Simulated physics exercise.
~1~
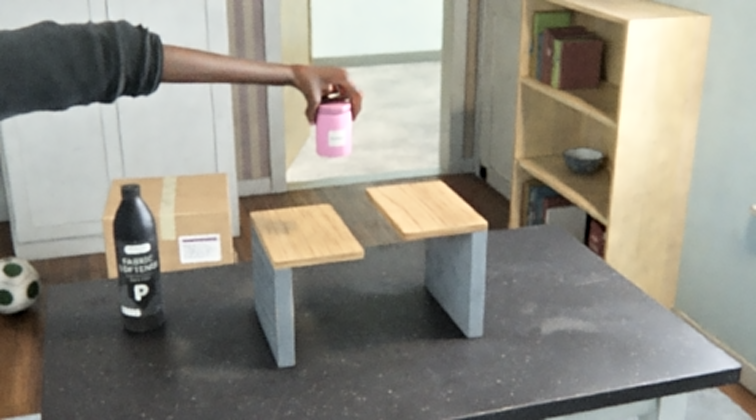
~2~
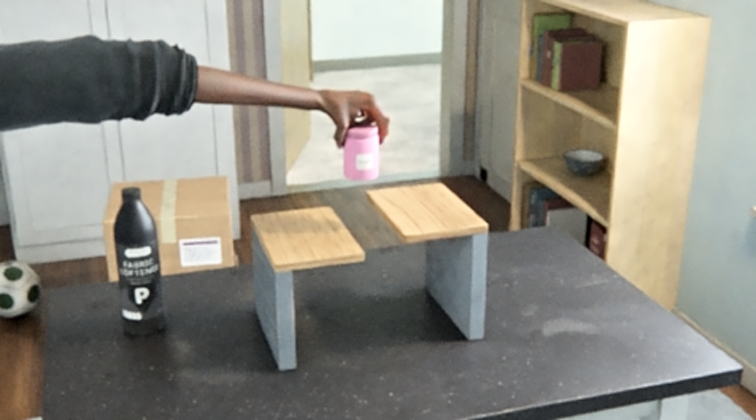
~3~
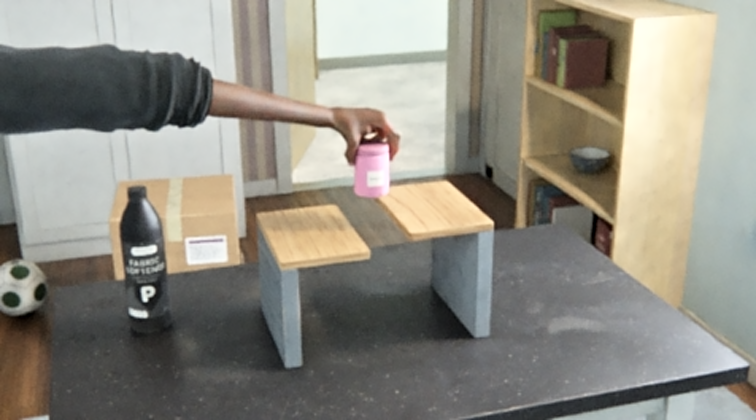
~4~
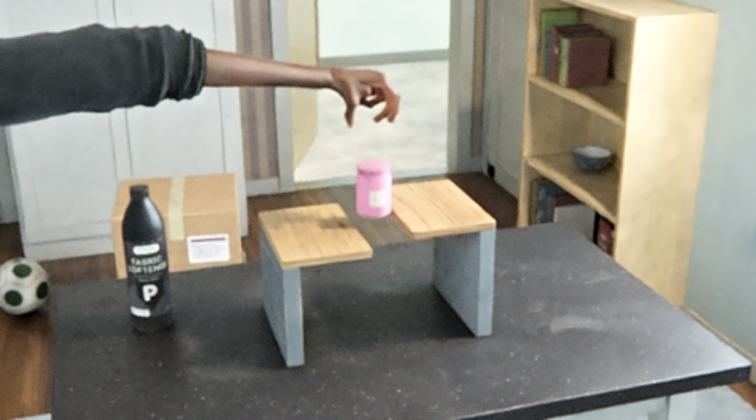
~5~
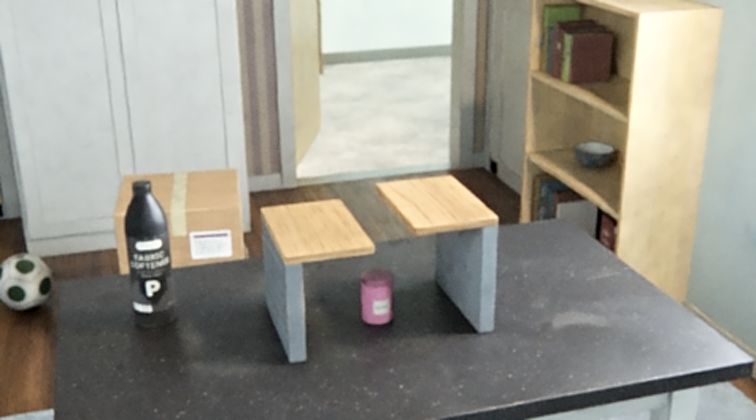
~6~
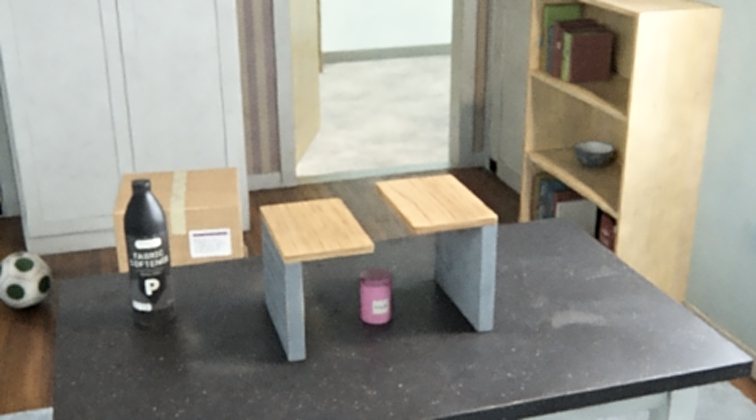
A hand lowering a pink jar over the gap between two supports and releasing it, the jar dropping through upright onto the table.
